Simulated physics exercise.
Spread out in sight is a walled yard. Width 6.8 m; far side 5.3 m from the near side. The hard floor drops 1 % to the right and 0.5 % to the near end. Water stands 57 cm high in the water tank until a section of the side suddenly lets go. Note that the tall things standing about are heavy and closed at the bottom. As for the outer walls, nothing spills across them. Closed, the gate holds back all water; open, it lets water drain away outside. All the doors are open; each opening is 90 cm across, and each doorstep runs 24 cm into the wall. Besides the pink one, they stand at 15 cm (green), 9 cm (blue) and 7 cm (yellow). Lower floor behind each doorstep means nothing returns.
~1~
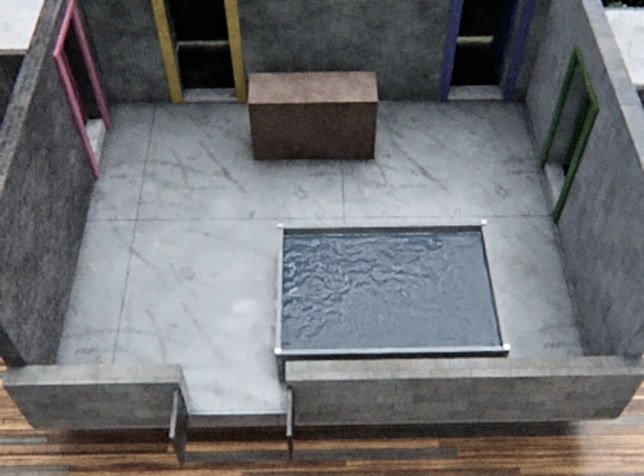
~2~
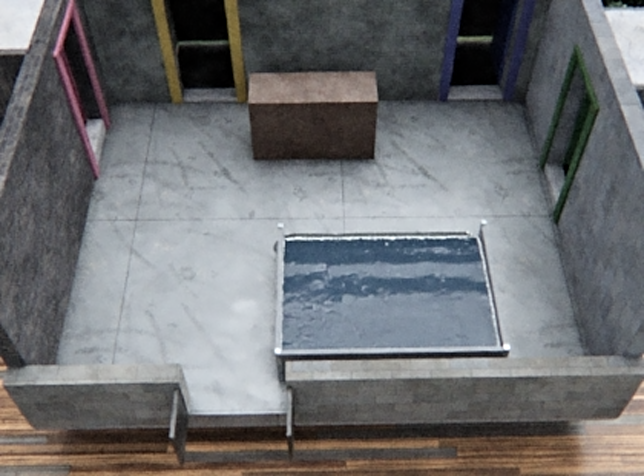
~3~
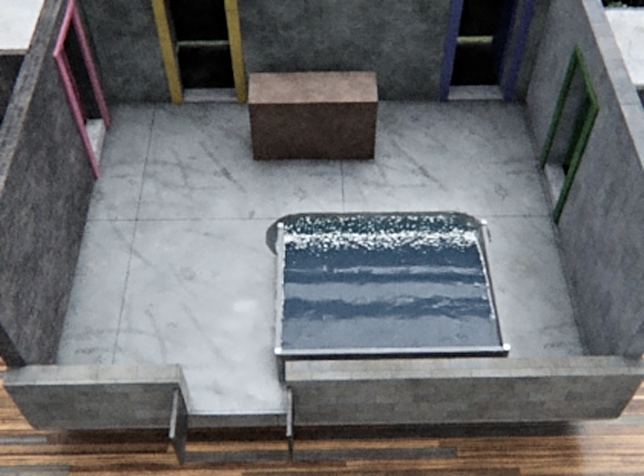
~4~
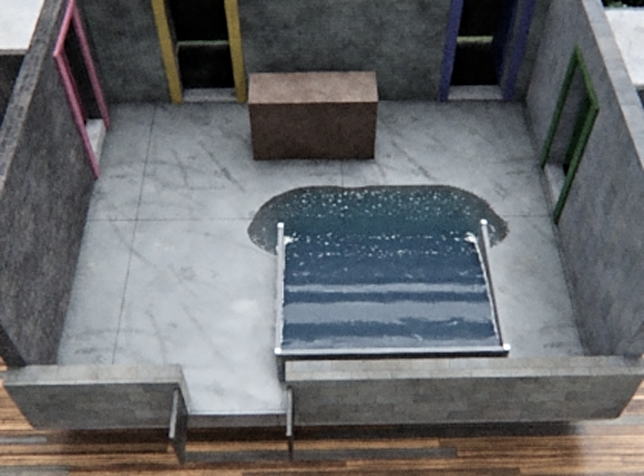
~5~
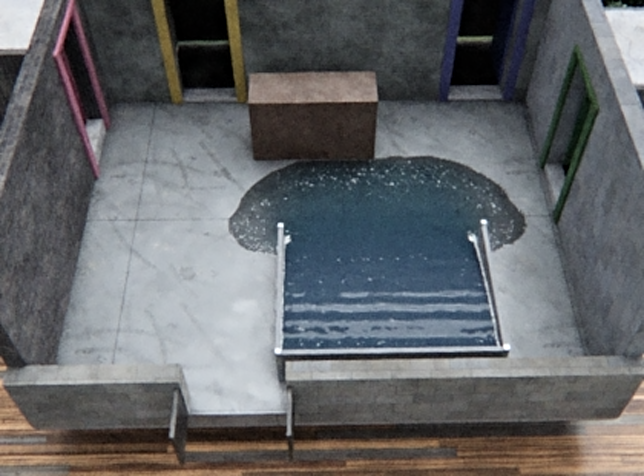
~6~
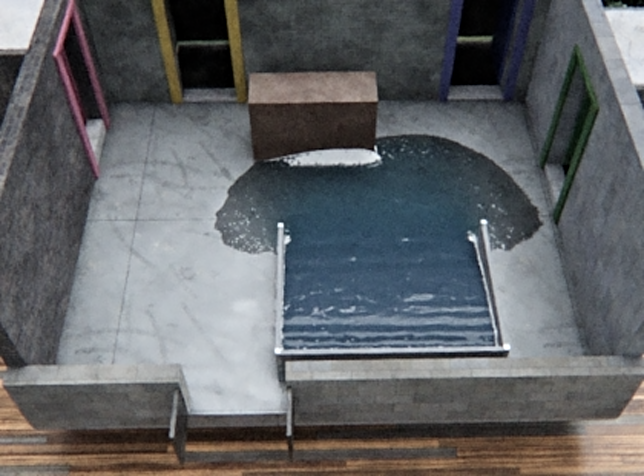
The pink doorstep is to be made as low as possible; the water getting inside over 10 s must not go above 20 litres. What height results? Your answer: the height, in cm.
It would have to be roughly 10.5 cm high.
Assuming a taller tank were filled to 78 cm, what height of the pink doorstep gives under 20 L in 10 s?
About 17 centimetres.
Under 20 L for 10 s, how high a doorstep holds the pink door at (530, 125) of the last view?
Around 25 cm would do it.
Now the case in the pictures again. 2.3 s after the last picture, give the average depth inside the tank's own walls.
Some 13 cm.
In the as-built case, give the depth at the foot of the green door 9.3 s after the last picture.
Some 10.5 cm.
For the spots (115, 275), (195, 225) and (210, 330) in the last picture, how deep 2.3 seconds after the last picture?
Depth: About 0, 5, 0 cm.
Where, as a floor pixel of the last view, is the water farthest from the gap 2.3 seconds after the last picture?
Close to pixel (112, 105).
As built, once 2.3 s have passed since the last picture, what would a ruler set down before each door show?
Door by door in centimetres - green 10, pink 15, blue 27, yellow 4.
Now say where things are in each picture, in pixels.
In the first frame, still water, 57 cm deep, in the water tank at (387, 287); the pink door at (86, 102) is dry.
In the second frame, the front is at a hidden place, 0.3 m from the gap on the far side; 0.7 m2 of floor is wet, 57 cm left at the back.
In the third frame, water pours out on the far side and has run 0.7 m, to (304, 217); about 11 cm deep outside, 57 cm at the back.
In the fourth frame, water pours out on the far side and has run 1.2 m, to (304, 192); about 9 cm deep outside, 57 cm at the back.
In the fifth frame, the front is at (327, 162), 1.8 m from the gap on the far side; 5.7 m2 of floor is wet, 52 cm left at the back.
In the sixth frame, the front is at (399, 139), 2.3 m from the gap on the far side; 7.0 m2 of floor is wet, 48 cm left at the back; the pink door at (86, 102), 4.7 m from the gap, is still 2.4 m from the nearest water.
Then, 0.7 s after the last picture water covers 40 % of the floor, deepest (38 cm) near (347, 177); it has not reached the pink door.
Then, 2.3 s after the last picture water covers 65 % of the floor, deepest (33 cm) near (519, 102); 15 cm at the pink door, 0 litres in over its 24 cm doorstep.
Then, 9.3 s after the last picture water covers 95 % of the floor, deepest (14 cm) near (358, 394); 4 cm at the pink door, 0 litres in over its 24 cm doorstep.
At the pink door as built, the water peaked near 17 cm, 2.1 s after the last picture.
With a doorstep of 8.5 cm, 41 litres would have come in within the 10 s; with 11.5 cm, 12 litres. So under 20 litres takes about 10.5 cm.
